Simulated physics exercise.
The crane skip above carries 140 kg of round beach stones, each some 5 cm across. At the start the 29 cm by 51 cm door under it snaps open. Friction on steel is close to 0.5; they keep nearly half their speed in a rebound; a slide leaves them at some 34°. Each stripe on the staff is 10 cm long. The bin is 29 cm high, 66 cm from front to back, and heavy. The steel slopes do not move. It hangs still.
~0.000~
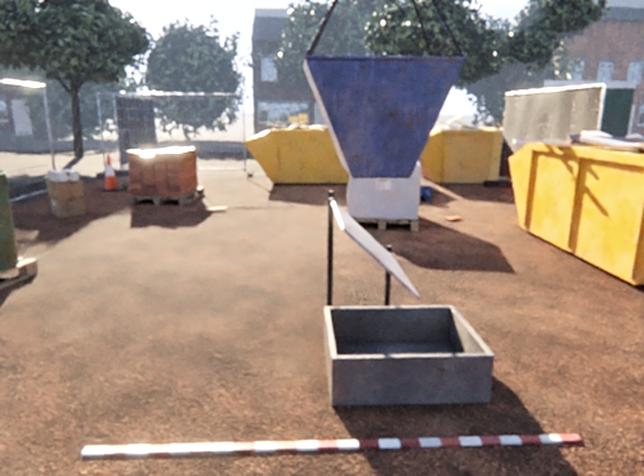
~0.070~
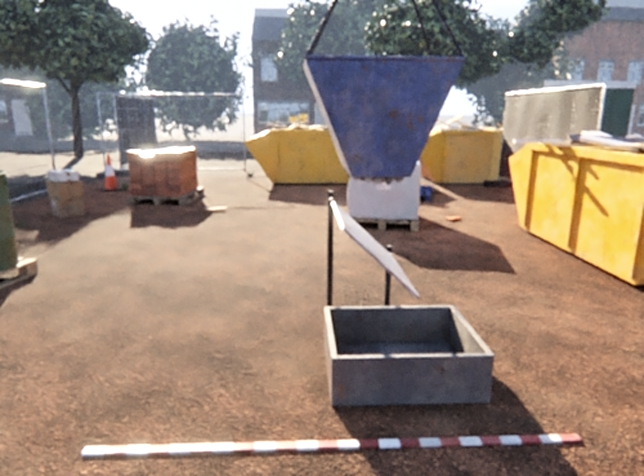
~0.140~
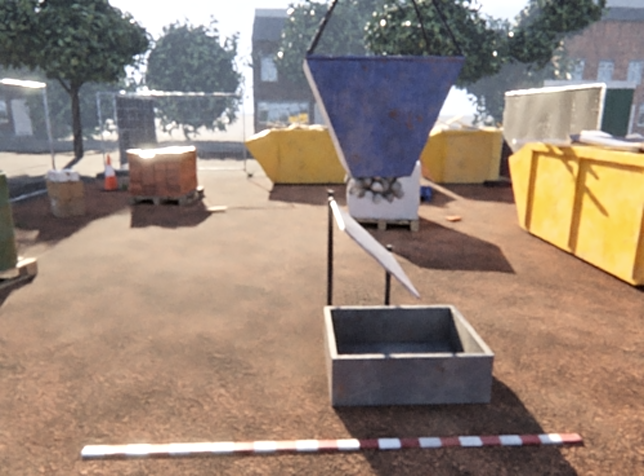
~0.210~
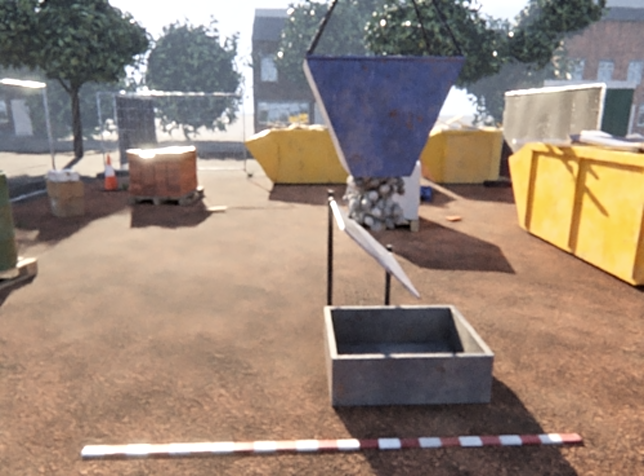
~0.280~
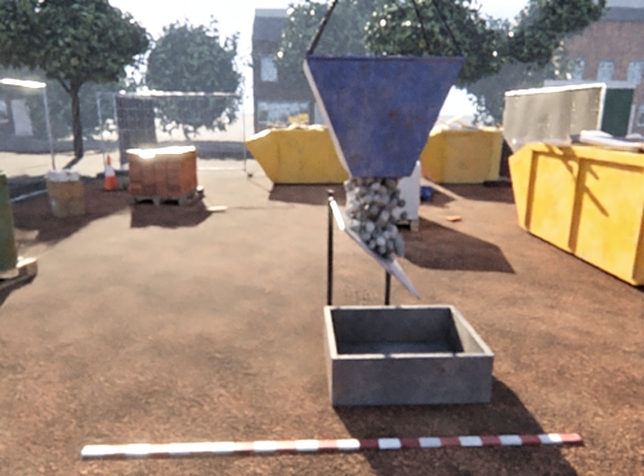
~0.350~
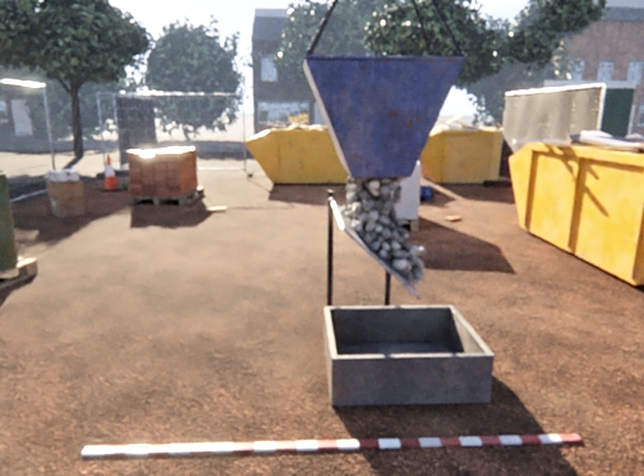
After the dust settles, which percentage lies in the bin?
Some 56 per cent of it.
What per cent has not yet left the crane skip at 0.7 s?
It holds some 0 per cent.
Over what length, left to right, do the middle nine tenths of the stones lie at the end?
About 150 cm.
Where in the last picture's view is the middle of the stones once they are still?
Their middle is at about (448, 361).
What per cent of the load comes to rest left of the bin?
About 0 per cent.
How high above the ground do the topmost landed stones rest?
About 28 cm.
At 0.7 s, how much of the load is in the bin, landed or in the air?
About 45 per cent by then.
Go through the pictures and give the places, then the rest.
In the first picture, the outlet is at (382, 167); nothing has dropped yet.
In the second picture, the outlet is at (382, 167); 5 % is out.
The third picture shows outlet at (382, 167), the stream shows down to (374, 194); 88 % still inside.
The fourth picture shows outlet at (382, 167), the stream shows down to (373, 220); 78 % still inside.
The fifth picture shows outlet at (382, 167), the stream shows down to (390, 252); 67 % still inside.
The sixth picture shows outlet at (382, 167), the stream shows down to (410, 273); 56 % still inside.
After 0.7 s, 2 % in the crane skip, 37 % on the steel, 45 % falling or lying in the bin, 16 % falling or lying beside or right of the bin; the stones farthest right are at (523, 361).
After 1.1 s, 0 % in the crane skip, 2 % on the steel, 56 % falling or lying in the bin, 41 % falling or lying beside or right of the bin; the stones farthest right are at (602, 357).
After 1.7 s, 0 % in the crane skip, 56 % falling or lying in the bin, 44 % falling or lying beside or right of the bin.
After 2.6 s, 0 % in the crane skip, 56 % falling or lying in the bin, 44 % falling or lying beside or right of the bin.
After 4.5 s, 0 % in the crane skip, 56 % in the bin, 44 % beside or right of the bin.
